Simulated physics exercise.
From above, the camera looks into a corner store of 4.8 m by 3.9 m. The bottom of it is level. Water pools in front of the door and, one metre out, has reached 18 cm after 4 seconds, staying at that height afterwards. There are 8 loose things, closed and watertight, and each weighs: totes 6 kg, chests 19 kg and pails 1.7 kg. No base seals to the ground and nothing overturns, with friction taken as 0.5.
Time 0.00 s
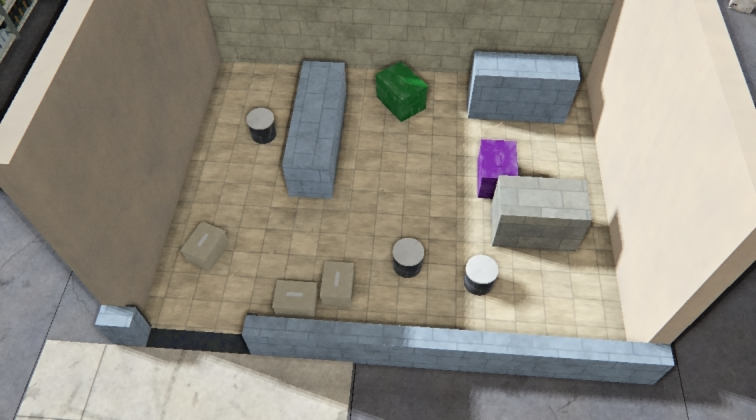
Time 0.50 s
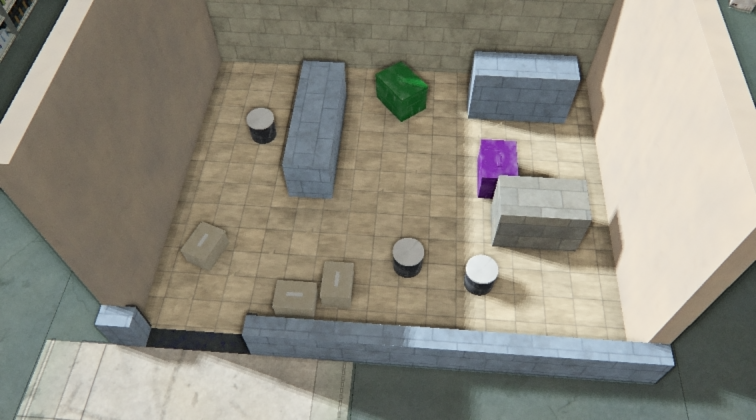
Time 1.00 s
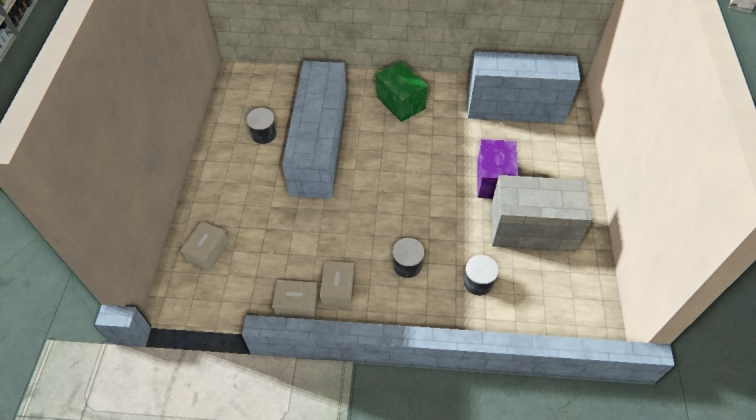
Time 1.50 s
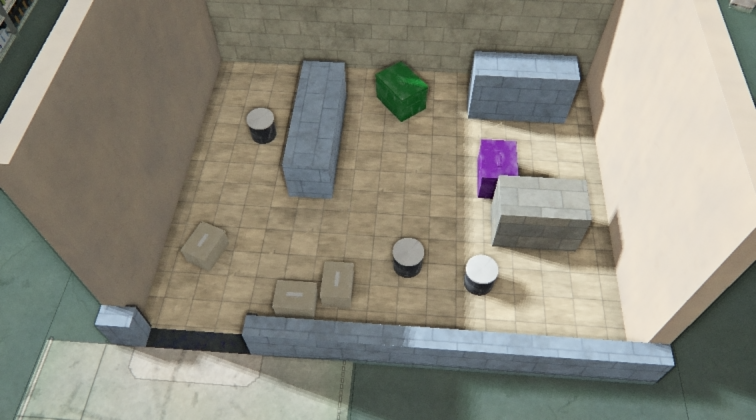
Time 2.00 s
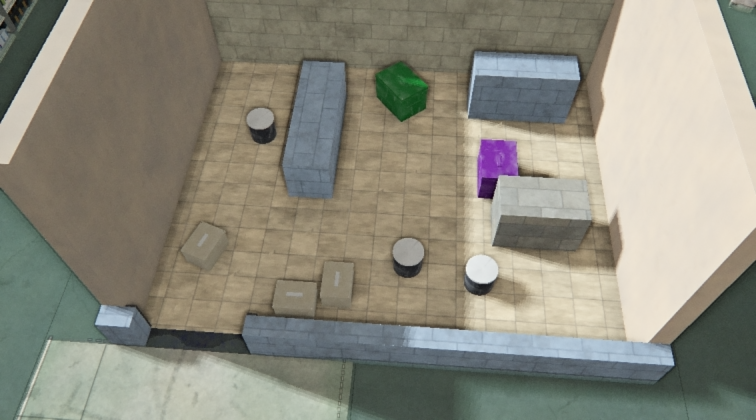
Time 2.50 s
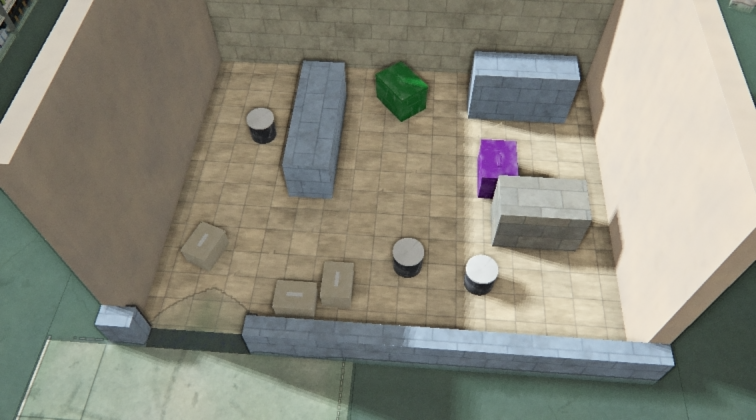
Water creeps up to the doorway at the lower left and, at the very end, spreads a thin patch just inside it. Seen from above by a still camera, the tiled storeroom holds a green chest near the back wall, a purple chest at right, blue-grey and pale block walls, tan boxes and grey pails. None of these things moves.
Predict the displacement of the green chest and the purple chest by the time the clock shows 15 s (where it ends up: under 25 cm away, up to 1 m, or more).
Green chest: Almost no motion; purple chest: Almost no motion.
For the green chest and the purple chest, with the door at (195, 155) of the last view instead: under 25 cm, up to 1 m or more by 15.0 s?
The green chest remains where it was, while the purple chest remains where it was.
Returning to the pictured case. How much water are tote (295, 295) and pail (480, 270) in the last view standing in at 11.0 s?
Depth approx. 2 cm / 2 cm.
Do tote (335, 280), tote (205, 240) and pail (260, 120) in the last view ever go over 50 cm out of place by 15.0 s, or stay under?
Going one by one, I get below, beyond and beyond.
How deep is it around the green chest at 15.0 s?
The depth there is around 6 cm.
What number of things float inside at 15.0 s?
5 at that moment.
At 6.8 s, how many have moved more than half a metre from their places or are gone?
It comes to 2.
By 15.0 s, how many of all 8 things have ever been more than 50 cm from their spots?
Count: 4.
After 3.5 s the green chest is near (402, 80), 0.0 m from its start, aground; the purple chest is near (499, 159), 0.0 m from its start, aground; 0 afloat.
After 6.8 s the green chest is near (402, 80), 0.0 m from its start, aground; the purple chest is near (499, 159), 0.0 m from its start, aground; 2 afloat.
After 11.0 s the green chest is near (403, 81), 0.0 m from its start, aground; the purple chest is near (499, 159), 0.0 m from its start, aground; 2 afloat.
After 15.0 s the green chest is near (408, 84), 0.1 m from its start, aground; the purple chest is near (499, 159), 0.0 m from its start, aground; 5 afloat.
